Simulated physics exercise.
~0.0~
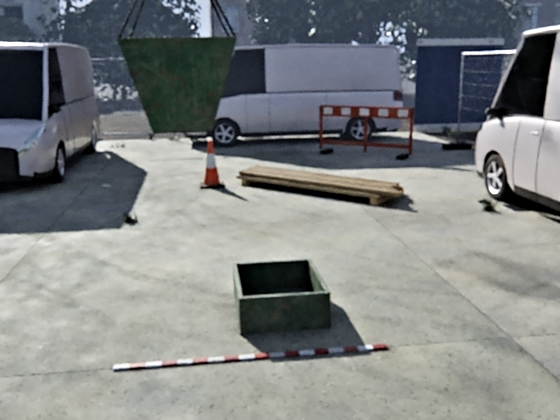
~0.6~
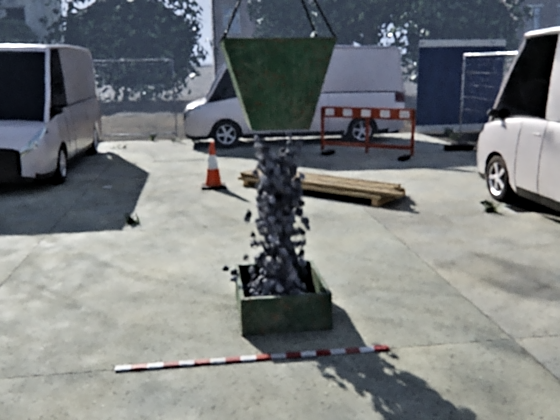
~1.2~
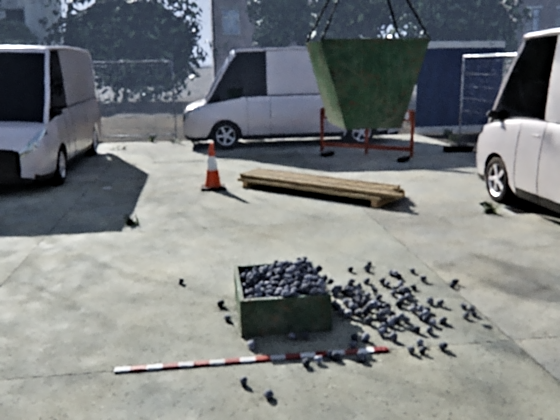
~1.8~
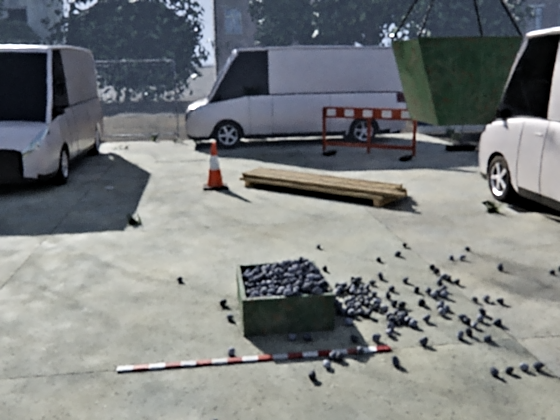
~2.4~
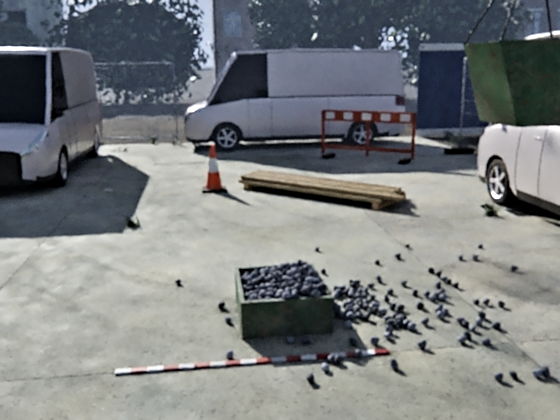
A green skip hanging from a crane moved right across a paved yard and dropped a stream of dark stones into the square bin below, filling it, while a smaller share scattered over the ground, mostly to the right, and lay there.
